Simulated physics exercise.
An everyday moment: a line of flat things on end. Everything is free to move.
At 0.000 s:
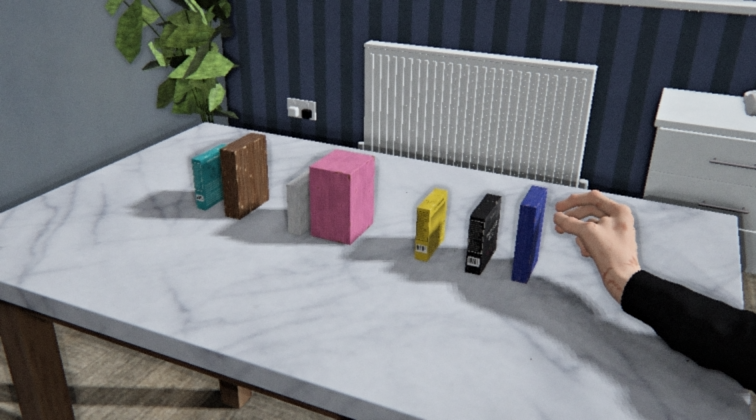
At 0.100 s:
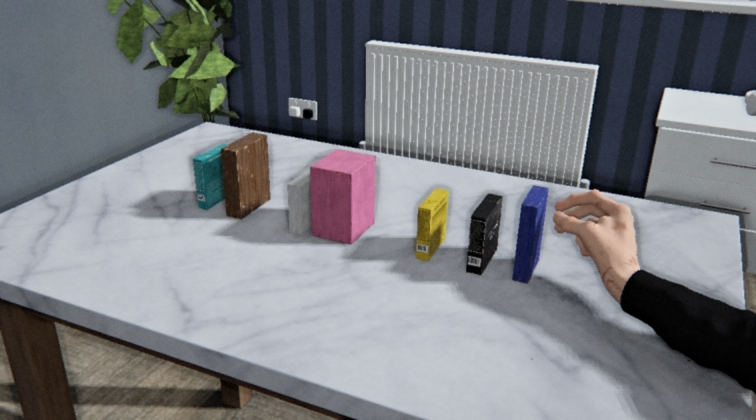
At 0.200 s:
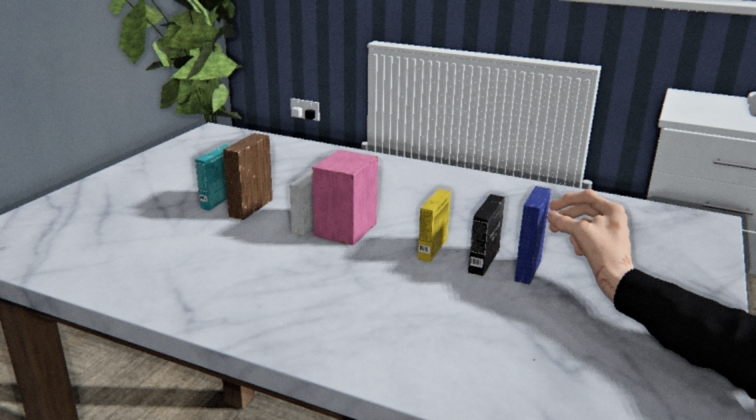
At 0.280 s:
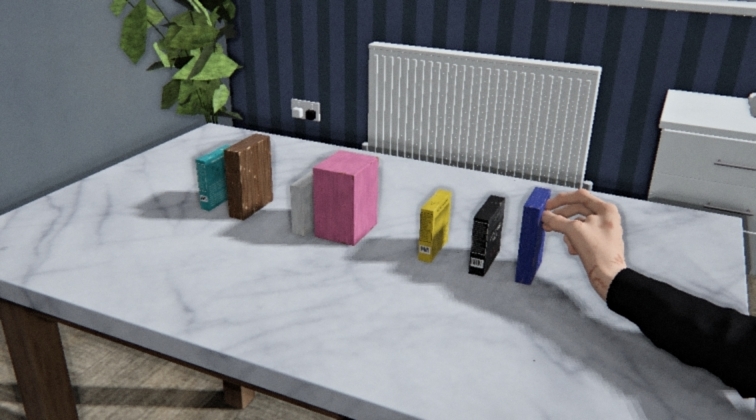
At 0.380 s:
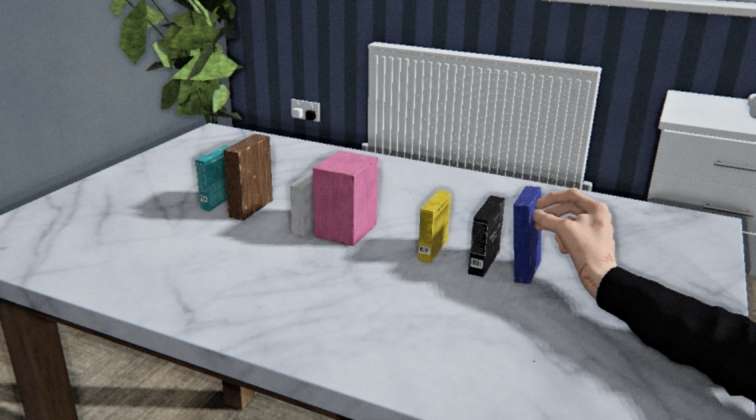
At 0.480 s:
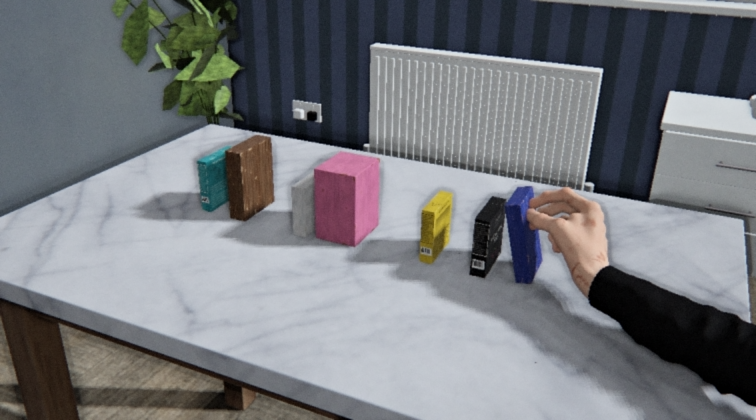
A marble-topped table stands in a room with dark striped wallpaper, a white radiator and a leafy plant, seen from slightly above by a nearly still camera. Upright in a line from left to right are teal, brown, white, pink, yellow, black and blue box-like items. From the right, a dark-sleeved hand moves left to the blue one and pushes its top, tilting it leftward toward the black one.
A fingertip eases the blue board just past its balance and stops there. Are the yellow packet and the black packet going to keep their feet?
The yellow packet falls over, the black packet falls over.
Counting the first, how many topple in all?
3 of them.
After 0.68 s, blue board 37° over; black packet tipped 19° from how it was near (479, 233).
After 0.88 s, blue board 76° over; yellow packet on its side near (398, 239); black packet on its side near (451, 242).
After 0.98 s, blue board 68° over; yellow packet on its side near (395, 237); black packet on its side near (450, 242).
At rest (1.7 s), tipped over on the table, black packet and yellow packet; the other 3 in place. Seen from the same camera at the end, yellow packet near (395, 237), black packet near (450, 242).
